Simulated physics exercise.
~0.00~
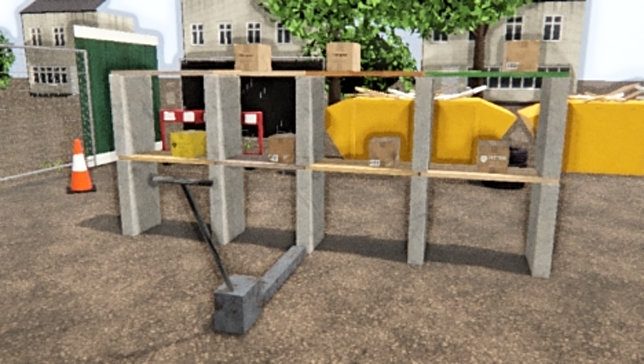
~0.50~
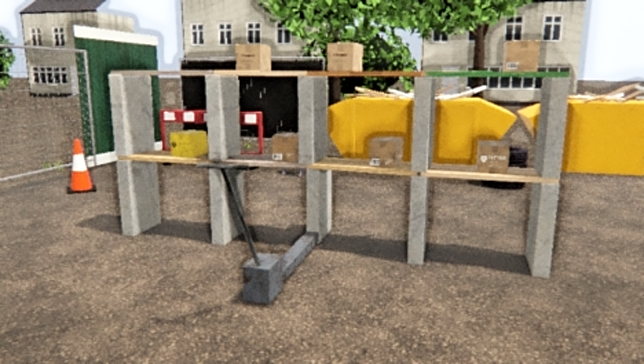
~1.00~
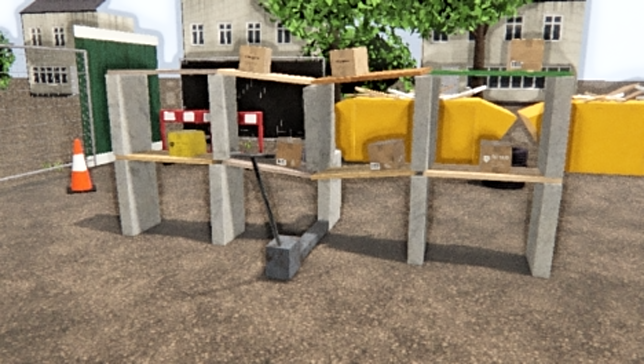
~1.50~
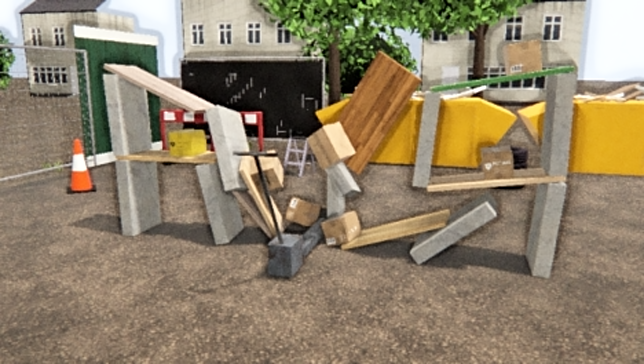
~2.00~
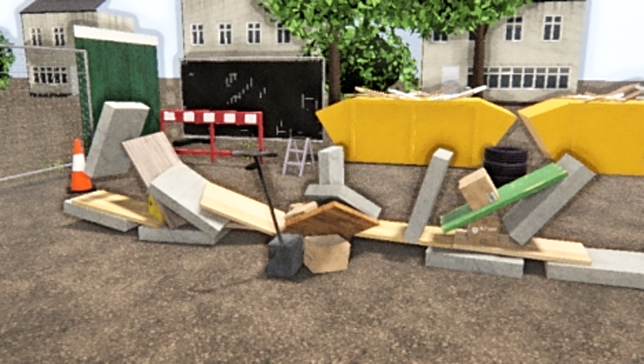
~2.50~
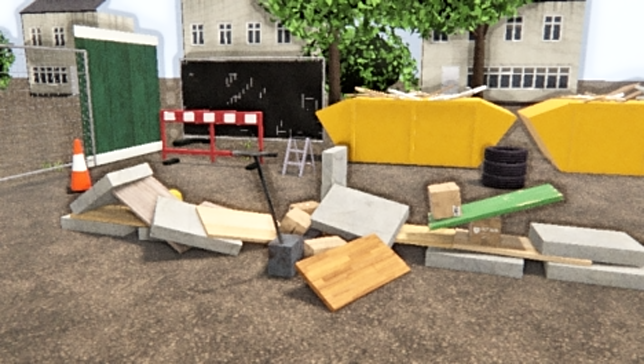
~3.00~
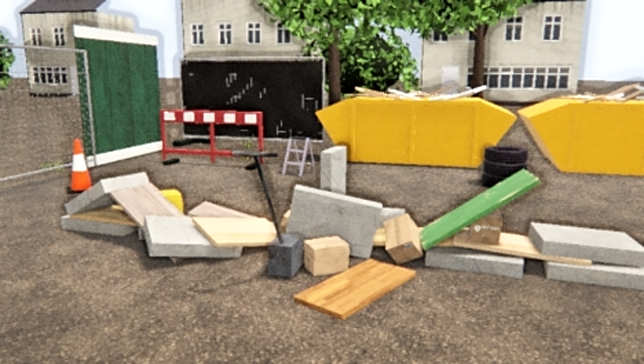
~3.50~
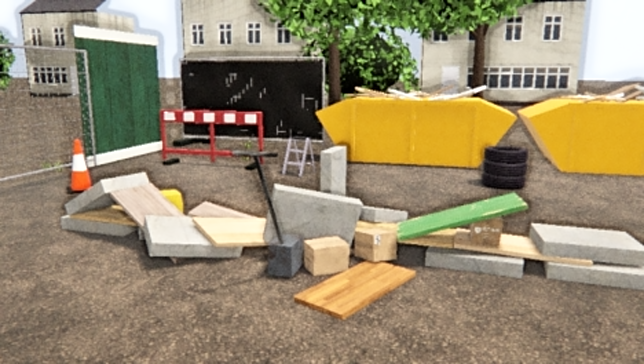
A dark floor jack slides across the dirt toward the base of the middle upright in a two-tier row of grey blocks, boards and cartons. It pushes the foot of that upright, and the boards above it begin to sag and tilt. The middle then gives way, dropping boards and cartons while the neighbouring uprights lean. The collapse spreads to both ends, bringing down the yellow carton and the green board. A wooden board slides forward and settles flat on the ground. Finally, nearly everything lies in a low heap, with the green board resting aslant at the right and one short block still upright behind.
